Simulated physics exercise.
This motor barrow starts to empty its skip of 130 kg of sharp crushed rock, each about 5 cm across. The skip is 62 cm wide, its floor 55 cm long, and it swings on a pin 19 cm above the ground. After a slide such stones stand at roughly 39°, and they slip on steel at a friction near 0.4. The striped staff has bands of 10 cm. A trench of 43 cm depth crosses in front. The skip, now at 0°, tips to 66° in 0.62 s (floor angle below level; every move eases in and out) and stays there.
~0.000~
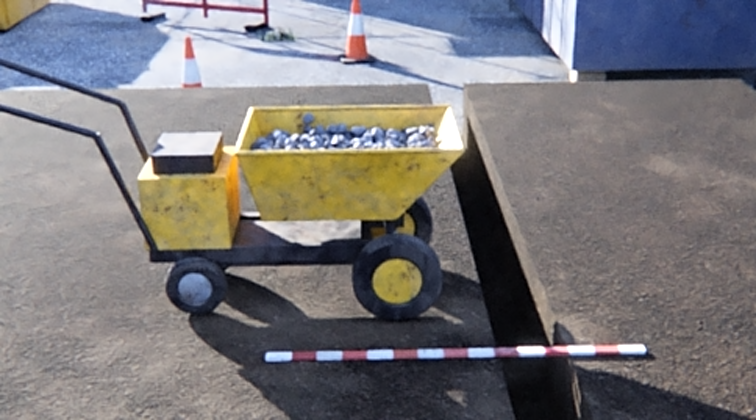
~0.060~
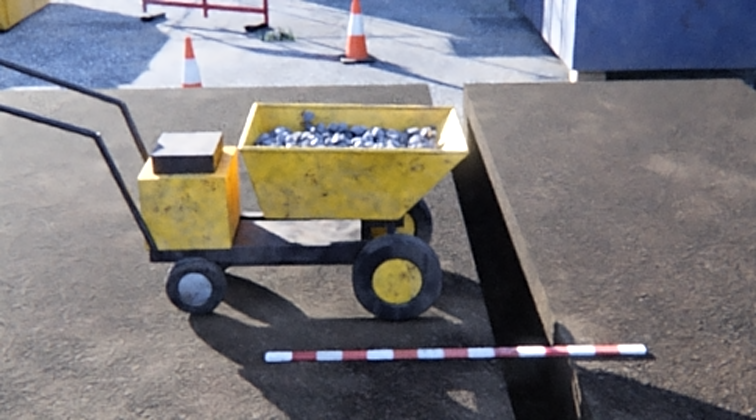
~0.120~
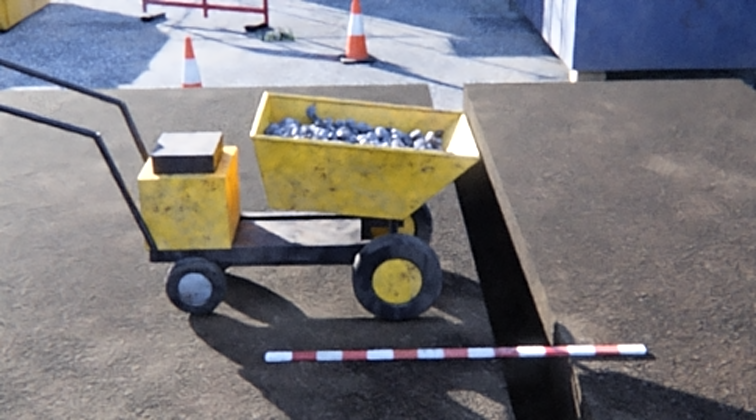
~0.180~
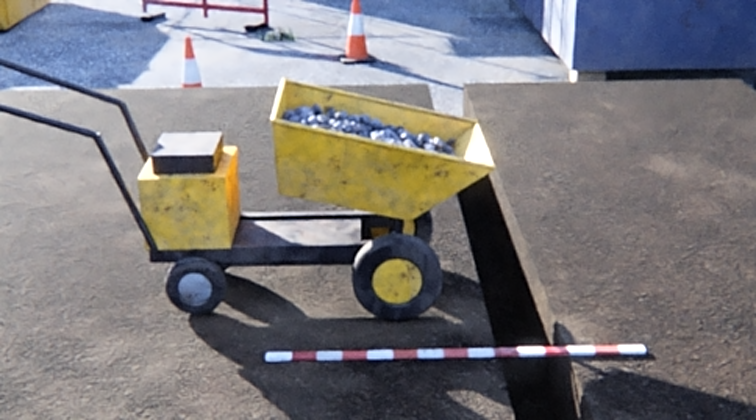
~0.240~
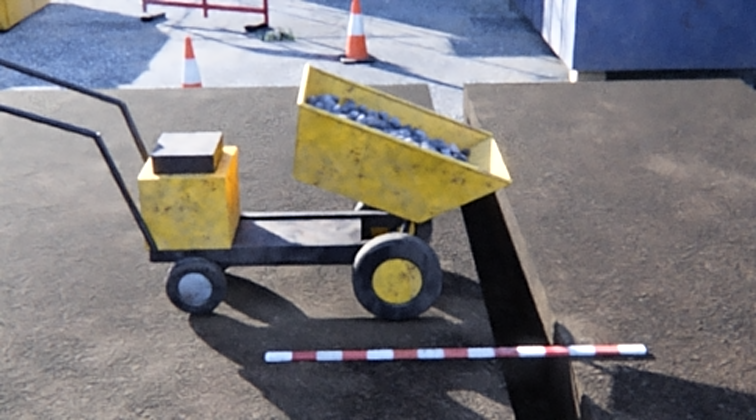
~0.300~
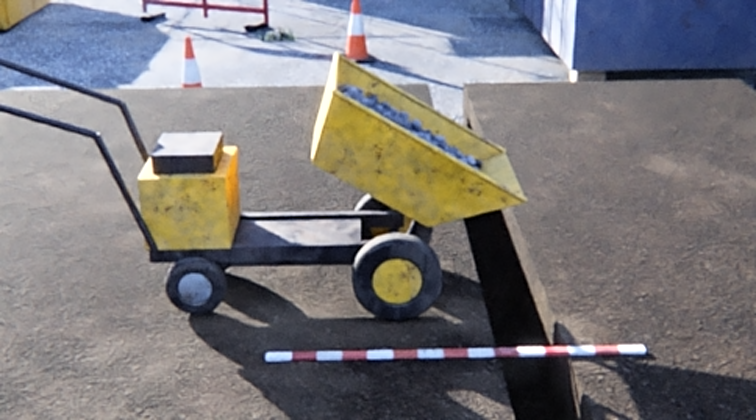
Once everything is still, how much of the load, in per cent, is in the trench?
Roughly 16 per cent ends in the trench.
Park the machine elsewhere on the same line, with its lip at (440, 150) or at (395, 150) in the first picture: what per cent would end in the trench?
Near 40 per cent from the first place, 65 from the second.
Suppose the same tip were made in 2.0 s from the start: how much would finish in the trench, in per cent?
It would be near 25 per cent.
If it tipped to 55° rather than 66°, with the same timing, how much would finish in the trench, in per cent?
It would be near 5 per cent.
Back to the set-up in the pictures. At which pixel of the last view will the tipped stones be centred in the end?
Their middle is at about (589, 284).
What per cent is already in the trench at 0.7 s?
About 0 per cent by then.
After 0.5 s the floor is at 55°; 100 % in the skip; the foremost stones are at (522, 227).
After 0.7 s the floor is at 66°; 87 % in the skip, 13 % past the trench; the foremost stones are at (610, 301).
After 1.1 s the floor is at 66°; 41 % in the skip, 1 % in the trench, 59 % past the trench; the foremost stones are at (737, 277).
After 3.0 s the floor is at 66°; 23 % in the skip, 16 % in the trench, 61 % past the trench; the foremost stones are past the picture's edge.
